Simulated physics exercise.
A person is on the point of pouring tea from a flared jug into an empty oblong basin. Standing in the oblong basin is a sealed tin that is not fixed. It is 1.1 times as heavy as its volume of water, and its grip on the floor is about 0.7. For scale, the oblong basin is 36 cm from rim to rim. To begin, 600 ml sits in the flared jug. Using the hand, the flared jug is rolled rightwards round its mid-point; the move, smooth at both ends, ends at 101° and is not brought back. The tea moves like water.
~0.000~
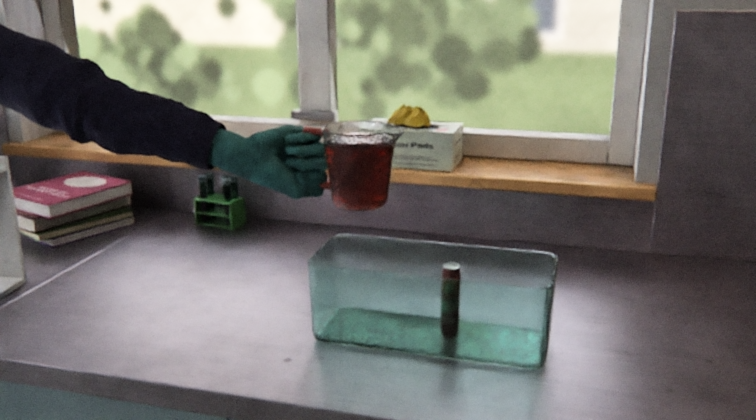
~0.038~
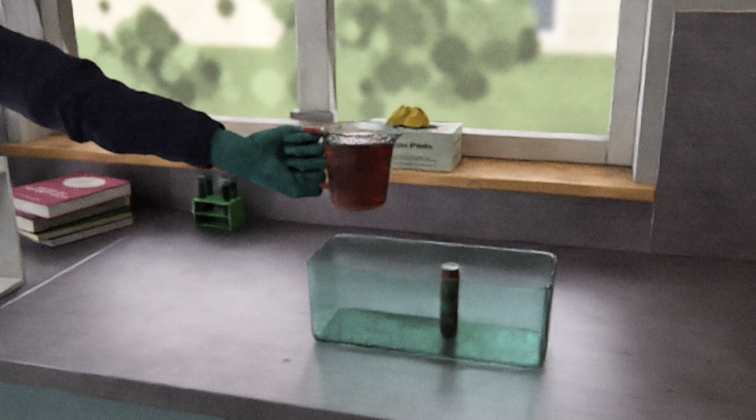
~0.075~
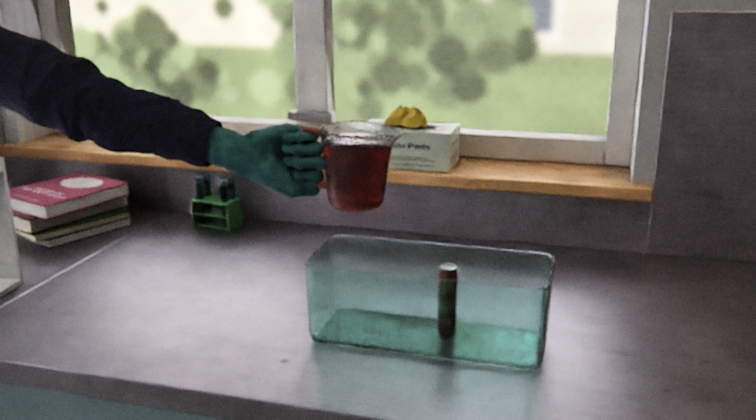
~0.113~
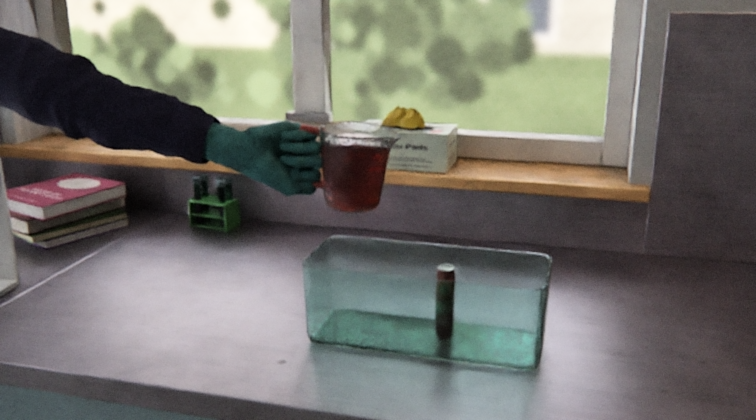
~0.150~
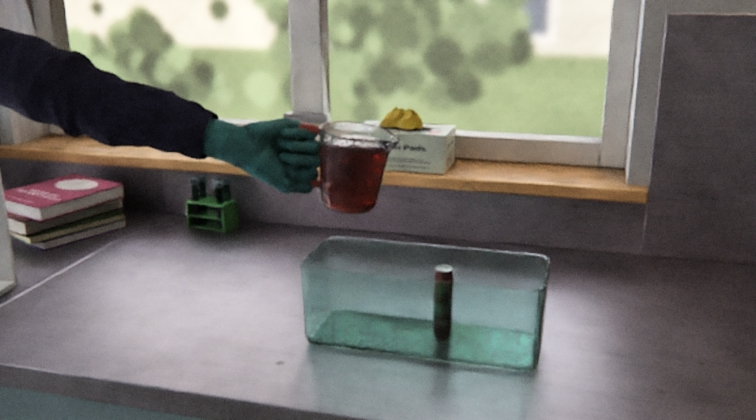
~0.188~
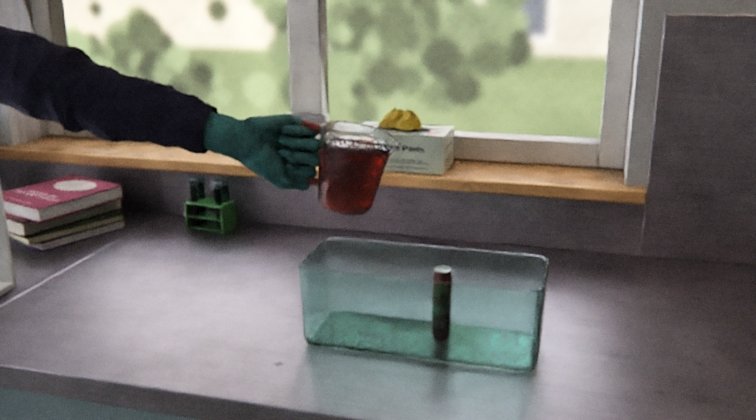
At the start, a green-gloved hand holds a glass jug of reddish-brown tea upright above a clear, greenish oblong basin with a small dark tin standing inside. The hand then gradually tilts the jug slightly to the right, and the tea shifts inside it while the basin stays in place.
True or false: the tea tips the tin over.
True.
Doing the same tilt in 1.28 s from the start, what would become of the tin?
In that case the tin overturns.
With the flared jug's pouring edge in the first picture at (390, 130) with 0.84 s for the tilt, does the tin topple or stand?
It tumbles.
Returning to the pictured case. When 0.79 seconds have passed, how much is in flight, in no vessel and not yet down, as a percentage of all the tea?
20 in a hundred, give or take.
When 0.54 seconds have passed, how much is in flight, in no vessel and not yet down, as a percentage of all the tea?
Estimate: Some 20 % of the total.
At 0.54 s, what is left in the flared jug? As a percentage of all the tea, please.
Still held: Roughly 74 % of the total.
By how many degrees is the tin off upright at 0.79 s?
Looks like some 5 degrees from vertical upright.
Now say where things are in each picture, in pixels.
In the first frame, it leans 0°; its right rim is at (404, 132); the tea meets the walls at (329, 137) and (394, 141); the oblong basin's rim runs from (321, 249) to (555, 272); the tin's top is at (451, 269).
In the second frame, it leans 1°; its right rim is at (403, 132); the tea meets the walls at (329, 137) and (393, 141).
In the third frame, it leans 2°; its right rim is at (402, 134); the tea meets the walls at (327, 137) and (391, 142).
In the fourth frame, it leans 4°; its right rim is at (401, 137); the tea meets the walls at (326, 138) and (390, 144).
In the fifth frame, it leans 8°; its right rim is at (400, 141); the tea meets the walls at (325, 139) and (390, 146).
In the sixth frame, it leans 12°; its right rim is at (401, 145); the tea meets the walls at (325, 140) and (392, 148).
After 0.54 s the tilt is 71° and 74 per cent is still to pour; the tin stands where it began.
After 0.79 s the tilt is 100° and 22 per cent is still to pour; the tin leans 5°.
After 1.06 s the tilt is 101° and 2 per cent is still to pour; the tin lies on its side.
After 1.35 s the tilt is 101° and 0 per cent is still to pour; the tin lies on its side.
In the end the tin lies on its side.
